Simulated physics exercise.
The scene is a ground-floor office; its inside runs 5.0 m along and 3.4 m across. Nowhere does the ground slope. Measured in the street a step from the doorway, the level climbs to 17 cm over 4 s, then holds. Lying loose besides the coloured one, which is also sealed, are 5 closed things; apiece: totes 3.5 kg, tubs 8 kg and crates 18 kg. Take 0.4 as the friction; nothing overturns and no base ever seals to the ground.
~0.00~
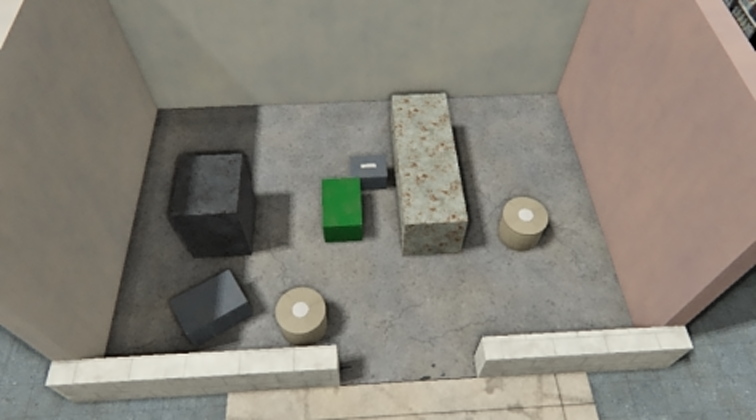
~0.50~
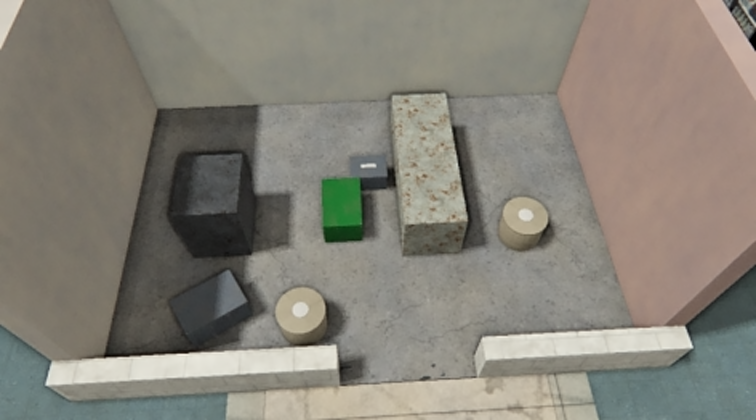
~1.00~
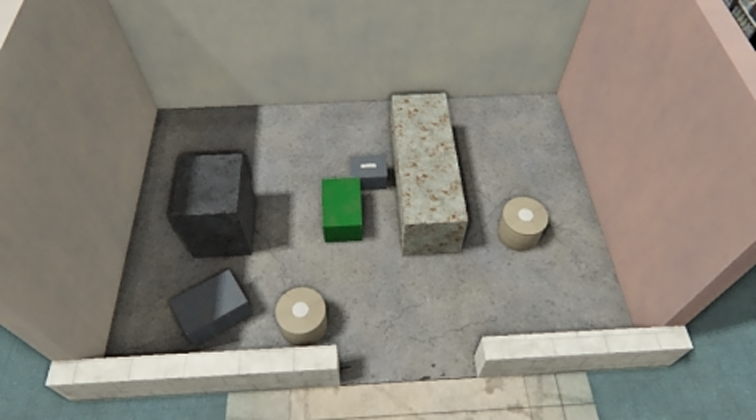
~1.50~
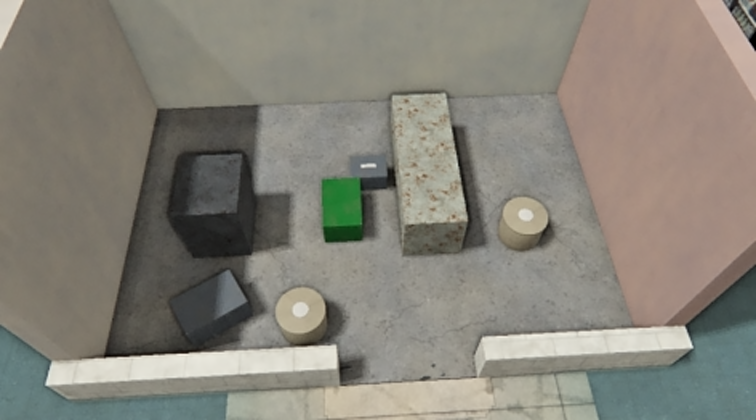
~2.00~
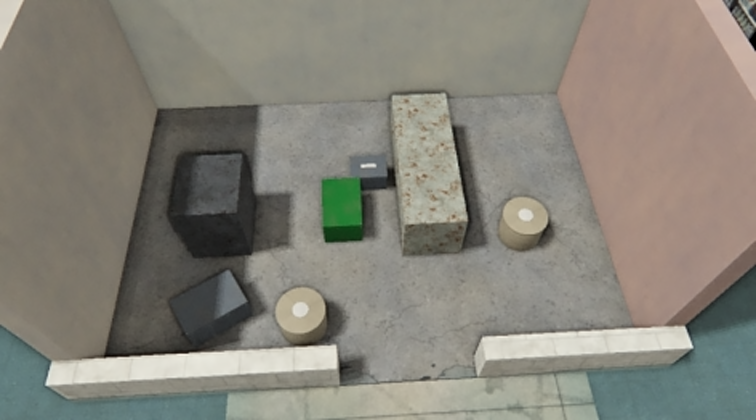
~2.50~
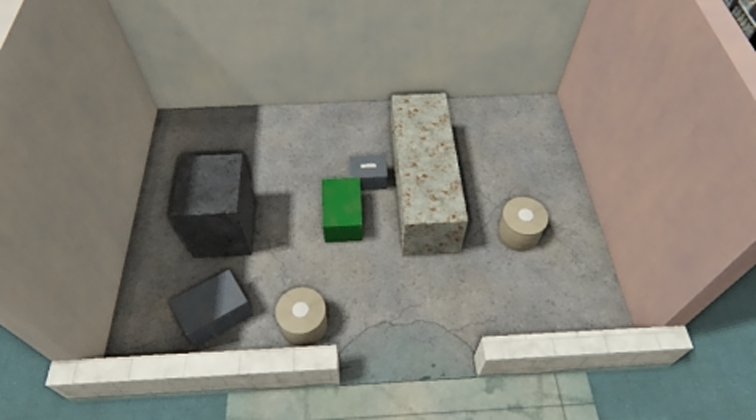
A green crate sits near the middle of a roofless, grey-floored room, seen from high above its open doorway by a camera that stays still. Around it are a small grey box, a long speckled block, two dark boxes at left, and two tan tubs, one front left, one right. Nothing indoors shifts while the street outside turns blue-green and, lastly, a shallow rounded patch of water spreads inside the doorway.
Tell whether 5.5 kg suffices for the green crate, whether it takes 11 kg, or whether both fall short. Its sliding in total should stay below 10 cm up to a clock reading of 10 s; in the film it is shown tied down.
Both fall short.
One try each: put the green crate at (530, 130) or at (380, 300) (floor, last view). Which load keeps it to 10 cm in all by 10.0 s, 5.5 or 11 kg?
First try none suffices, second try none suffices.
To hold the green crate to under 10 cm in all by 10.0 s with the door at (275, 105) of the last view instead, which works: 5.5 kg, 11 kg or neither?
I'd say neither one will work.
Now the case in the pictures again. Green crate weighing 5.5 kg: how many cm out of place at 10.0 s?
It would be some 200 cm from its spot.
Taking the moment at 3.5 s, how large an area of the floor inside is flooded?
1.5 m2.
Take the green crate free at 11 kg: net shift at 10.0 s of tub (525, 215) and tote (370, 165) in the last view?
60 cm, 250 cm.
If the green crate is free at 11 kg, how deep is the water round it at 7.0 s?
Depth: Approx. 5 cm.
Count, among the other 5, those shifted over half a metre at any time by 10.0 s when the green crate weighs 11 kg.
All told, that gives 3.
After 3.5 s the green crate would be 0 cm from its start with 5.5 kg and 0 cm from its start with 11 kg; 0 cm of water round it then.
After 4.5 s the green crate would be 25 cm from its start with 5.5 kg and 11 cm from its start with 11 kg; 4 cm of water round it then.
After 7.0 s the green crate would be 204 cm from its start with 5.5 kg and 156 cm from its start with 11 kg; 5 cm of water round it then.
After 10.0 s the green crate would be 184 cm from its start with 5.5 kg and 186 cm from its start with 11 kg; 4 cm of water round it then.
